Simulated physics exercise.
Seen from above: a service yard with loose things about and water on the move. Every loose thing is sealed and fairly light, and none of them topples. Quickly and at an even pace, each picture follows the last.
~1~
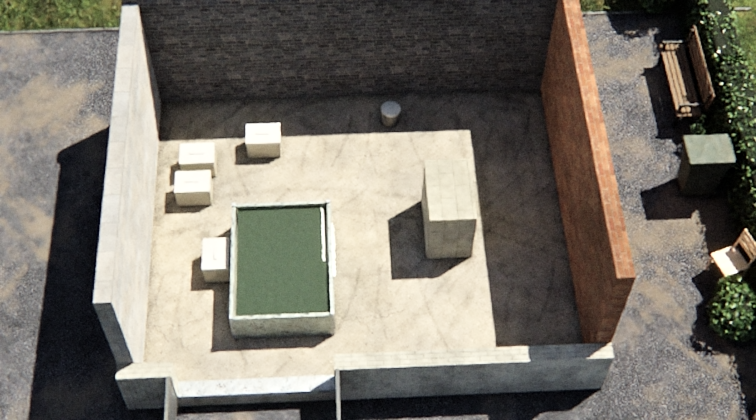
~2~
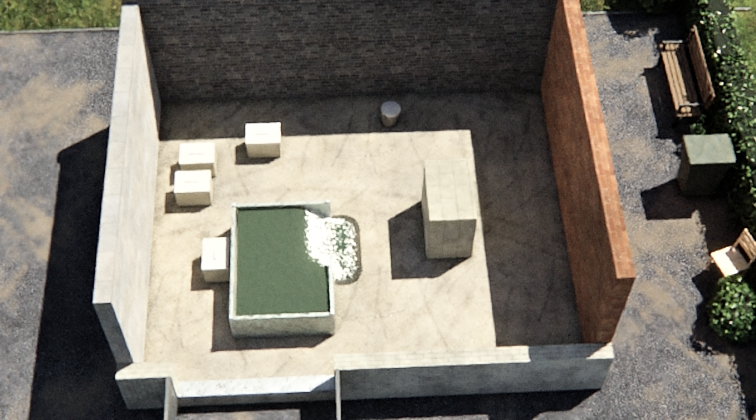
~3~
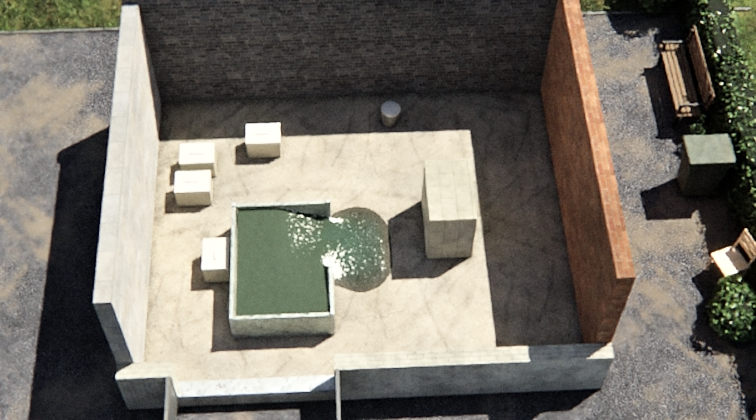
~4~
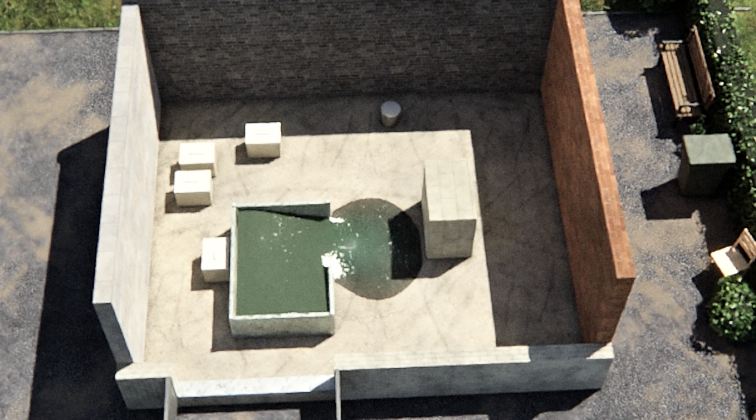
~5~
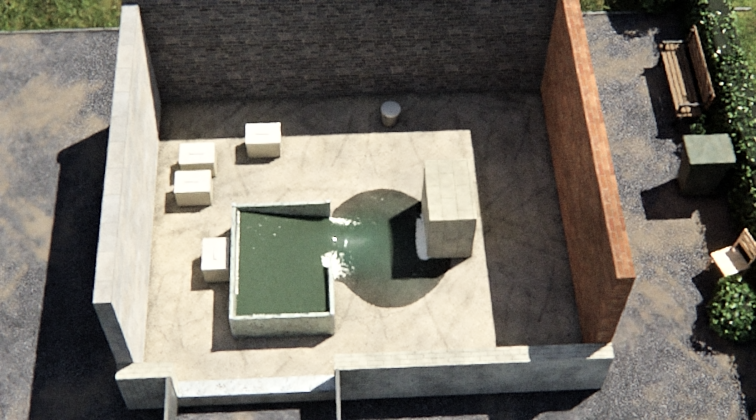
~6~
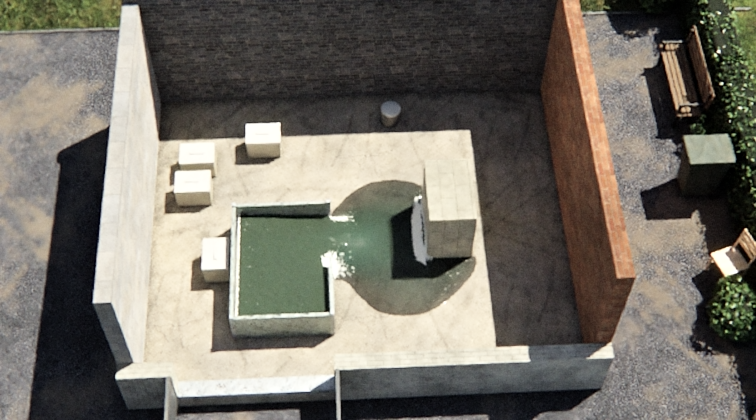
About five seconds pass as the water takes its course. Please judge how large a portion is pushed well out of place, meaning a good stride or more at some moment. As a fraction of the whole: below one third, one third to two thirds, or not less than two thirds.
Lower than a third.
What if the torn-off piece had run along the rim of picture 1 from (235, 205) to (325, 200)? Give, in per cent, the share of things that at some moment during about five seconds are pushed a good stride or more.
About 100 %.
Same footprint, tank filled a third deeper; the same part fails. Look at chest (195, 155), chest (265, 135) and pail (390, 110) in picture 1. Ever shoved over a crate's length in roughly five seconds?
Going through them in turn, I'd say never got there, then never got there, then got there.
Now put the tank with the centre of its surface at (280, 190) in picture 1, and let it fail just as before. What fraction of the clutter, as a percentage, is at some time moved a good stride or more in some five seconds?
Roughly 20 per cent.
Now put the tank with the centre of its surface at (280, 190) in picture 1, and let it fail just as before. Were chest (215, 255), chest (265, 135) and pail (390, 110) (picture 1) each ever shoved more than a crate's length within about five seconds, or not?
Lab note - in sequence: Less than that; less than that; displaced that much.
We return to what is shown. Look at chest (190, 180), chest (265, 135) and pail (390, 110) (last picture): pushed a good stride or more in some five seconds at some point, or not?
Entry one never gets that far, entry two never gets that far, entry three gets that far.
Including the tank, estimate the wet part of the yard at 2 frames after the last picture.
I'd call it close to 25 per cent.
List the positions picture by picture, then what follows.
A chest at (263, 133) rests on the ground; a chest at (192, 181) rests on the ground; 0 of 5 have shifted, in the first picture.
A chest at (263, 133), on the bottom; a chest at (192, 181), on the bottom; 0 of 5 have shifted, in the second picture.
A chest at (263, 133) rests on the ground; a chest at (192, 181) rests on the ground; 0 of 5 have shifted, in the third picture.
A chest at (263, 133), on the bottom; a chest at (192, 181), on the bottom; 0 of 5 have shifted, in the fourth picture.
A chest at (263, 133), on the bottom; a chest at (192, 181) rests on the ground; 0 of 5 have shifted, in the fifth picture.
A chest at (263, 133), on the bottom; a chest at (192, 181) rests on the ground; 0 of 5 have shifted, in the sixth picture.
A moment on, 0 of 5 are well off their spots; 0 afloat.
Next, 0 of 5 are well off their spots; 0 afloat.
Later, 1 of 5 are well off their spots; 0 afloat.
In the end, 1 of 5 are well off their spots, and 1 have been at some point; 0 afloat.
